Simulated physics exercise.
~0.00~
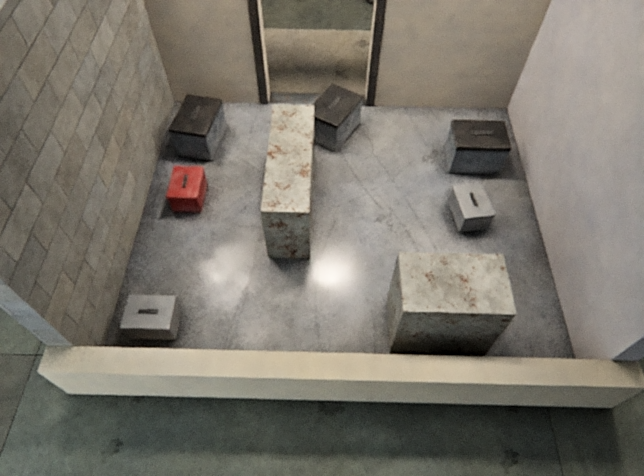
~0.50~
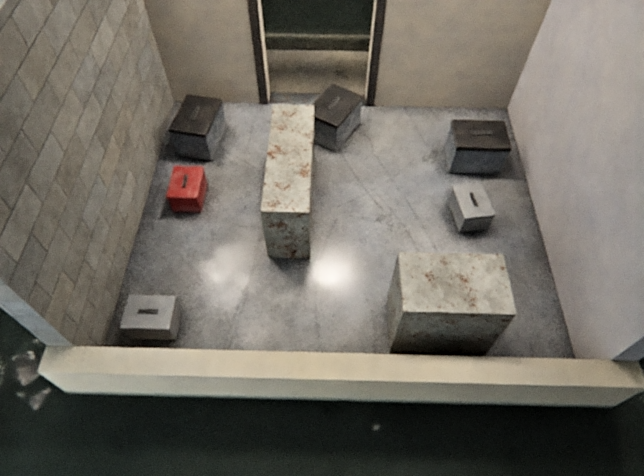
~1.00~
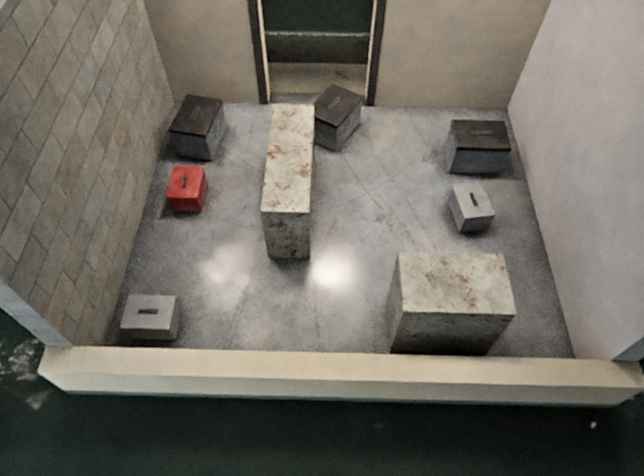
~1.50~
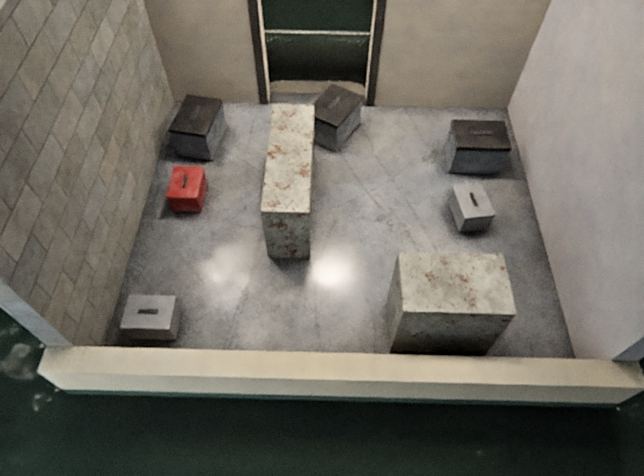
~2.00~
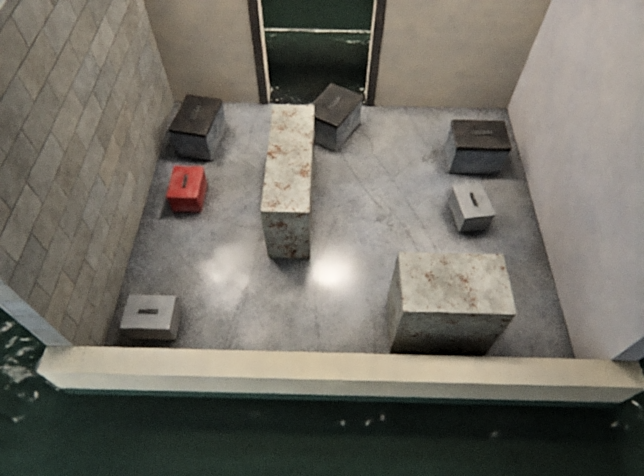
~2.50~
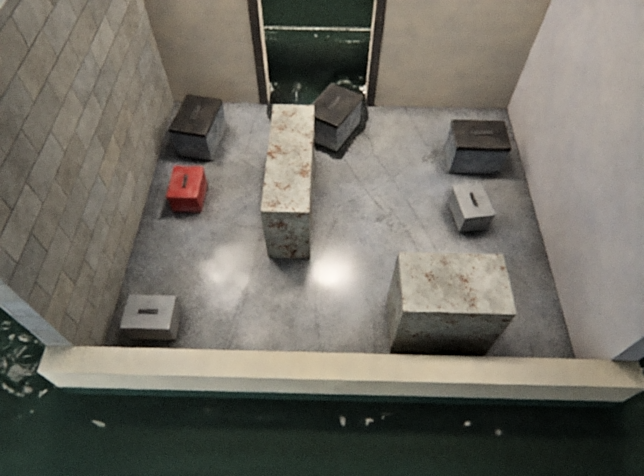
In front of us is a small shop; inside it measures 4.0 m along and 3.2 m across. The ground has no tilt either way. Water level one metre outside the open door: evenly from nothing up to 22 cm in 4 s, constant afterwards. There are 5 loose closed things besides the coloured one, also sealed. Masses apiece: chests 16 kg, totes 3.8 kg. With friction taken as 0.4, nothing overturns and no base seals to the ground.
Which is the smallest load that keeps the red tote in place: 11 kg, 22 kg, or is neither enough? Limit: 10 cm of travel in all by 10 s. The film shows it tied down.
Only 22 kg works.
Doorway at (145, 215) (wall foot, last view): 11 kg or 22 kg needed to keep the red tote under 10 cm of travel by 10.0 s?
There both choices fail.
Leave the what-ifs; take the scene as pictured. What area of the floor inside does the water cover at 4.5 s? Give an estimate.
I'd estimate close to 5.5 m2.
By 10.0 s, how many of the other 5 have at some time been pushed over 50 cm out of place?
Count: 2.
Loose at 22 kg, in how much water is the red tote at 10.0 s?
12 cm, roughly.
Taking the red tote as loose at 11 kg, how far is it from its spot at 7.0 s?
100 cm.
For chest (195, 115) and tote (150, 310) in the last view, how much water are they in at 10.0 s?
About 8 and 12 cm.
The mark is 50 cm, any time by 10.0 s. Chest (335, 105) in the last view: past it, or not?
Beyond the mark.
After 3.5 s the red tote would be 0 cm from its start with 11 kg and 0 cm from its start with 22 kg; 1 cm of water round it then.
After 4.5 s the red tote would be 2 cm from its start with 11 kg and 0 cm from its start with 22 kg; 5 cm of water round it then.
After 7.0 s the red tote would be 100 cm from its start with 11 kg and 0 cm from its start with 22 kg; 7 cm of water round it then.
After 10.0 s the red tote would be 107 cm from its start with 11 kg and 2 cm from its start with 22 kg; 12 cm of water round it then.
